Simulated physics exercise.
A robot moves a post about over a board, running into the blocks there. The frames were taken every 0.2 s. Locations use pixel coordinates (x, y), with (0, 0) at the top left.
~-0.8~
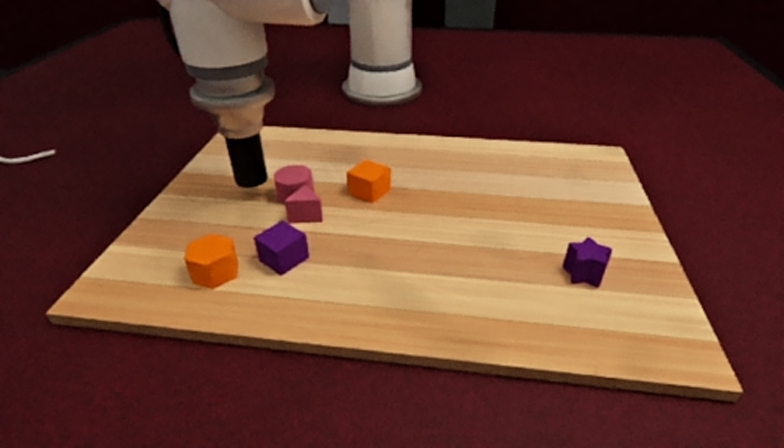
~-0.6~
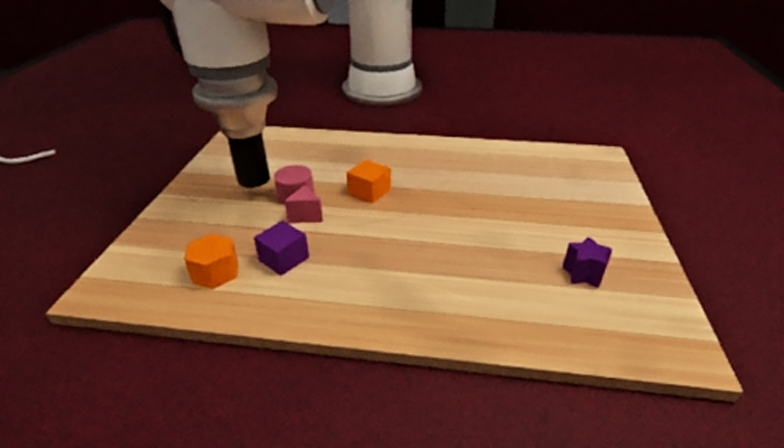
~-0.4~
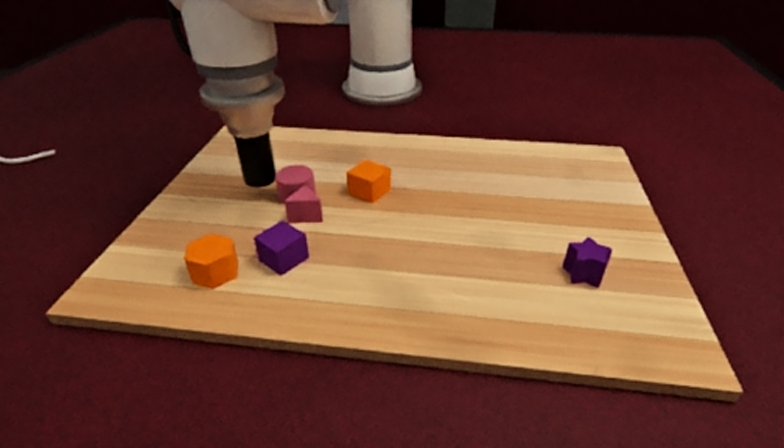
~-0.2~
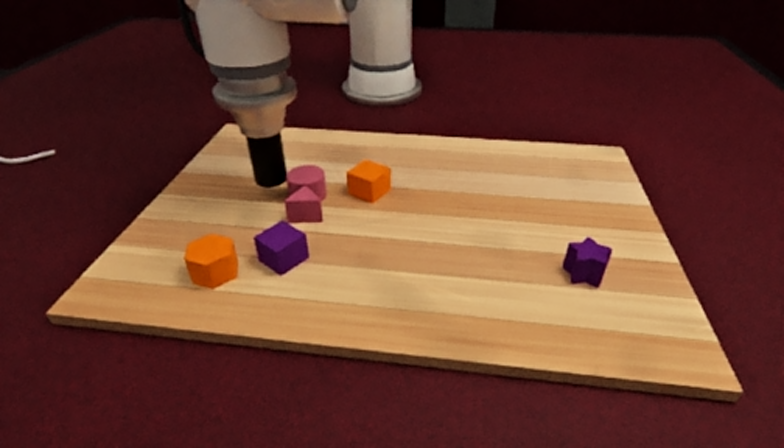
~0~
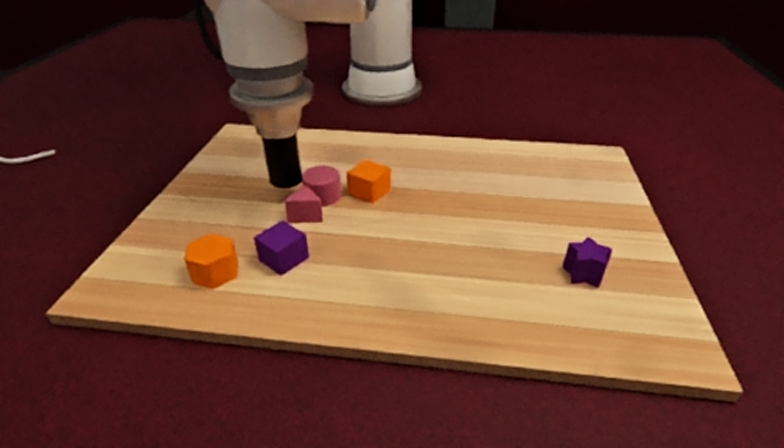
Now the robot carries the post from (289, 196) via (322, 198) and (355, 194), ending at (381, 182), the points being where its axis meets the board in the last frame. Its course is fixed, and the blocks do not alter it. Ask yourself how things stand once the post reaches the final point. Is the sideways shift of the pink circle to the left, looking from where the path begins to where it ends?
In short: No.
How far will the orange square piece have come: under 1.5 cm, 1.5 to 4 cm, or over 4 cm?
Beyond 4 cm.
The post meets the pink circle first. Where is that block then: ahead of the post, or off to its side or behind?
Gone from the front.
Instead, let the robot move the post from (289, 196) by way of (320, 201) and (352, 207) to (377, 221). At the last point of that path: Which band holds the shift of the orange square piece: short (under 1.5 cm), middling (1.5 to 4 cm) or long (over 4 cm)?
More than 4 cm.
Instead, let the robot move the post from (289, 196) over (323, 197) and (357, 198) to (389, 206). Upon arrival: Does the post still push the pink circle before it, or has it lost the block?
It sits in front of the post.
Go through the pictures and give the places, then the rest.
The first frame shows post tip (252, 180); block tops, pink three-sided block (303, 195); pink circle (293, 174); orange square piece (369, 170).
The second frame shows post (254, 180); blocks unchanged.
The third frame shows post (261, 179); blocks unchanged.
The fourth frame shows post (271, 179); pink circle (305, 174).
The fifth frame shows post (286, 180); pink three-sided block (303, 195); pink circle (321, 175); orange square piece (369, 170).
What follows on the original path. One third of the way, post (321, 182); pink circle (356, 177); orange square piece (393, 168), turned 25° anticlockwise.
Two thirds of the way, post (355, 178); pink circle (386, 180); orange square piece (415, 168), turned 90° anticlockwise.
At the end, post (381, 167); pink three-sided block in place; pink circle (390, 180); orange square piece (418, 167), turned 95° anticlockwise.
